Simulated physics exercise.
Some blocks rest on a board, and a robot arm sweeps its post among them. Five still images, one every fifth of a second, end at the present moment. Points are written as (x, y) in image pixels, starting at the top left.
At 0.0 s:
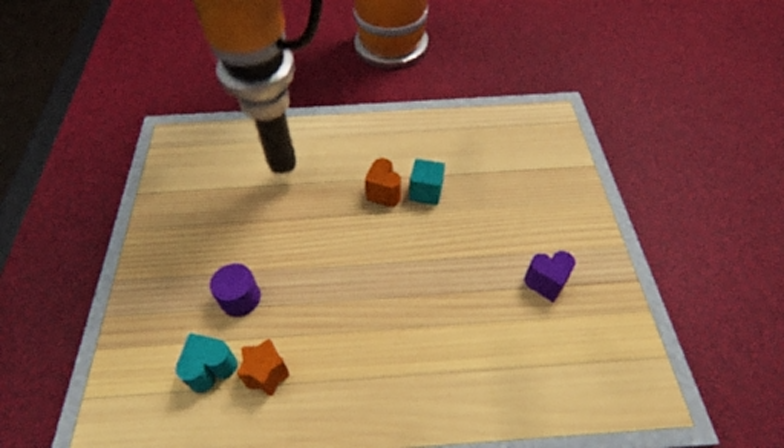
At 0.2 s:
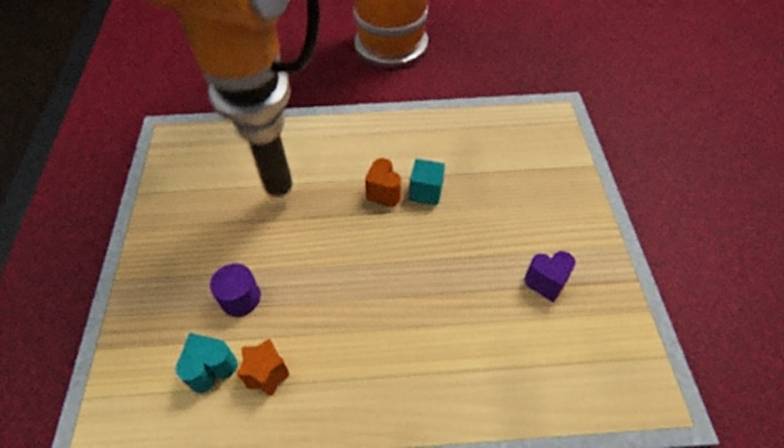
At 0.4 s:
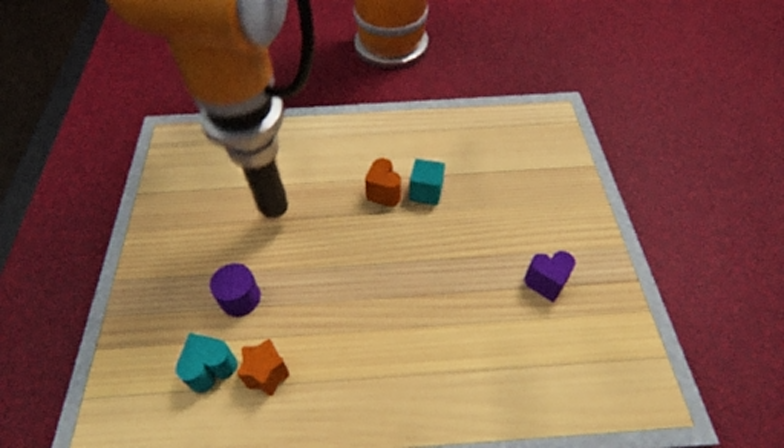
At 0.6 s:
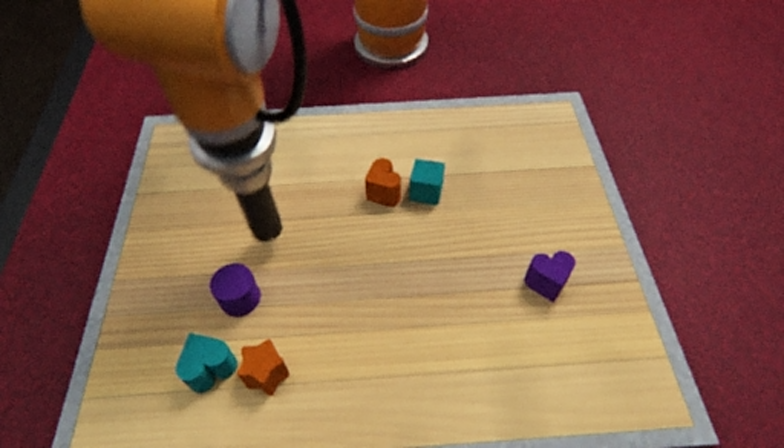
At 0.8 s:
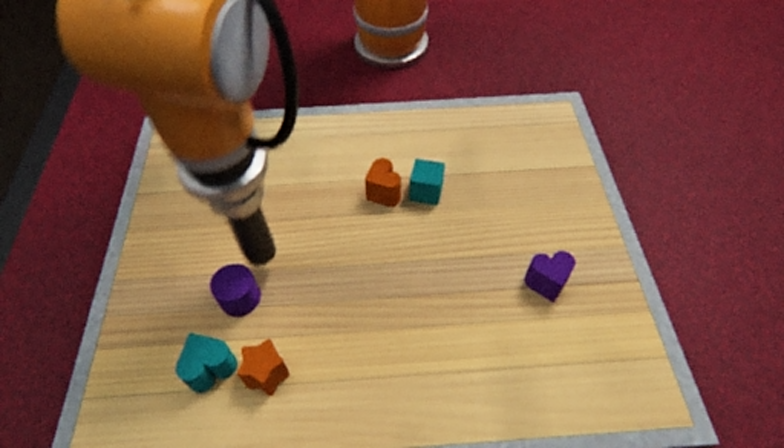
The video shows an orange robot arm moving its dark post down across a wooden board, drifting slightly left until its tip is close to a purple round block, while the turquoise, orange and purple blocks all remain still.
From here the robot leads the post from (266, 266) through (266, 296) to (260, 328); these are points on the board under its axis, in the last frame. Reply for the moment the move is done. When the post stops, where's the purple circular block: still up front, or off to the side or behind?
The post has lost it.
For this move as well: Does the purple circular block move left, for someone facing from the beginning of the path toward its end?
Short answer: No.
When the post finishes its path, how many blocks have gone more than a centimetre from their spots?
My forecast: 1.
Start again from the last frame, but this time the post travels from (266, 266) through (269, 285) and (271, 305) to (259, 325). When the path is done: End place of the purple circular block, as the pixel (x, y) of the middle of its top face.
The middle of the upper face of the purple circular block will lie at about (212, 305) in the picture.
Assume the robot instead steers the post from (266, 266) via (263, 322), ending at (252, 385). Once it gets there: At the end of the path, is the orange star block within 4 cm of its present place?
Yes, that is what happens.
The first path, step by step. Halfway along, post at (260, 284); purple circular block at (221, 298).
At the end, post at (254, 316); purple circular block at (212, 311); orange star block in place.
